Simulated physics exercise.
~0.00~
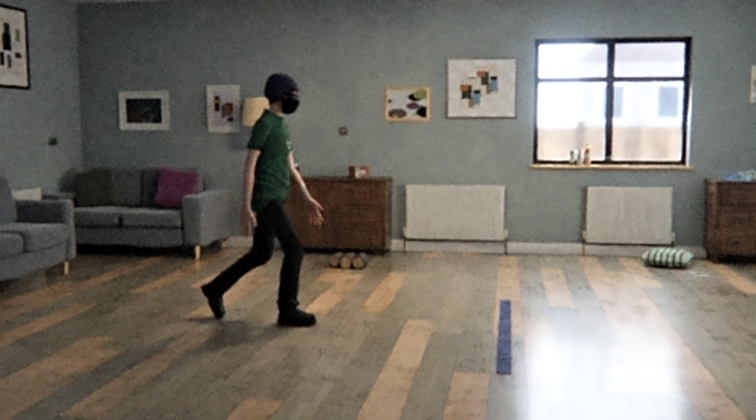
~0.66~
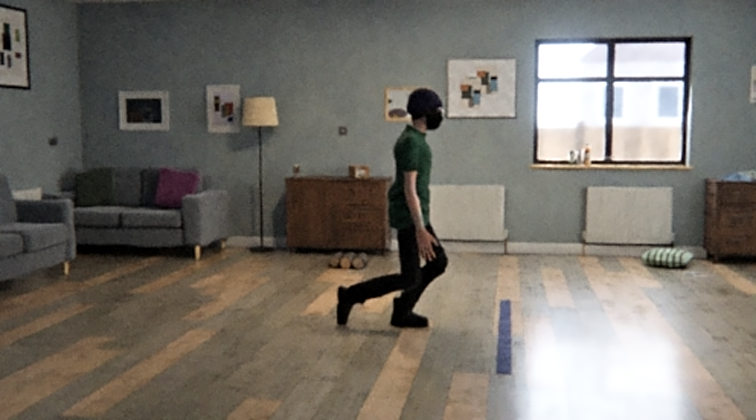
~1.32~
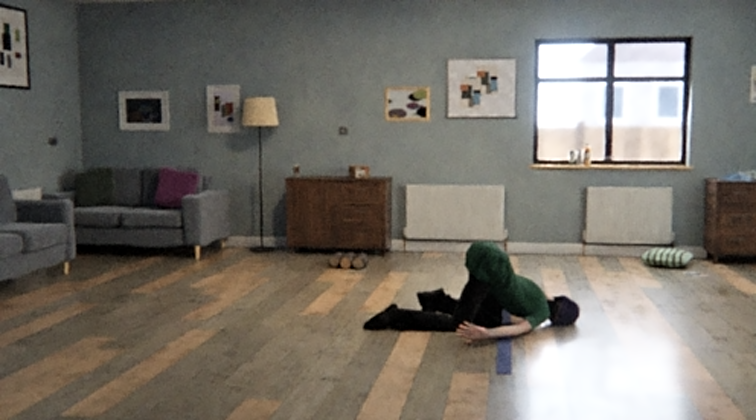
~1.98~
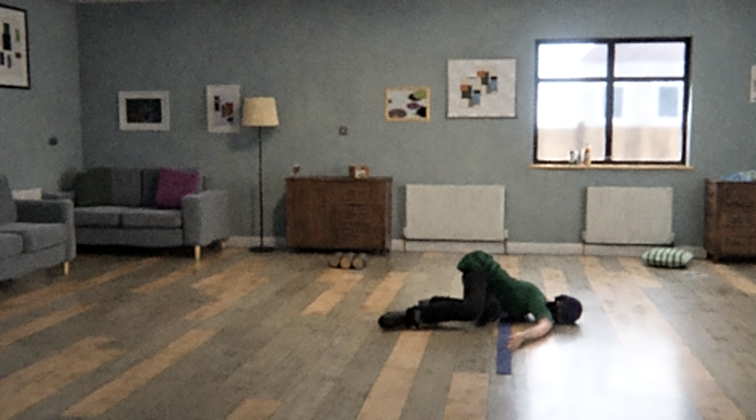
A person in a green top and dark cap walked right across a wooden-floored living room, sank at the knees, and pitched forward onto the floor, ending face down with their head beyond the blue strip and their hips short of it.
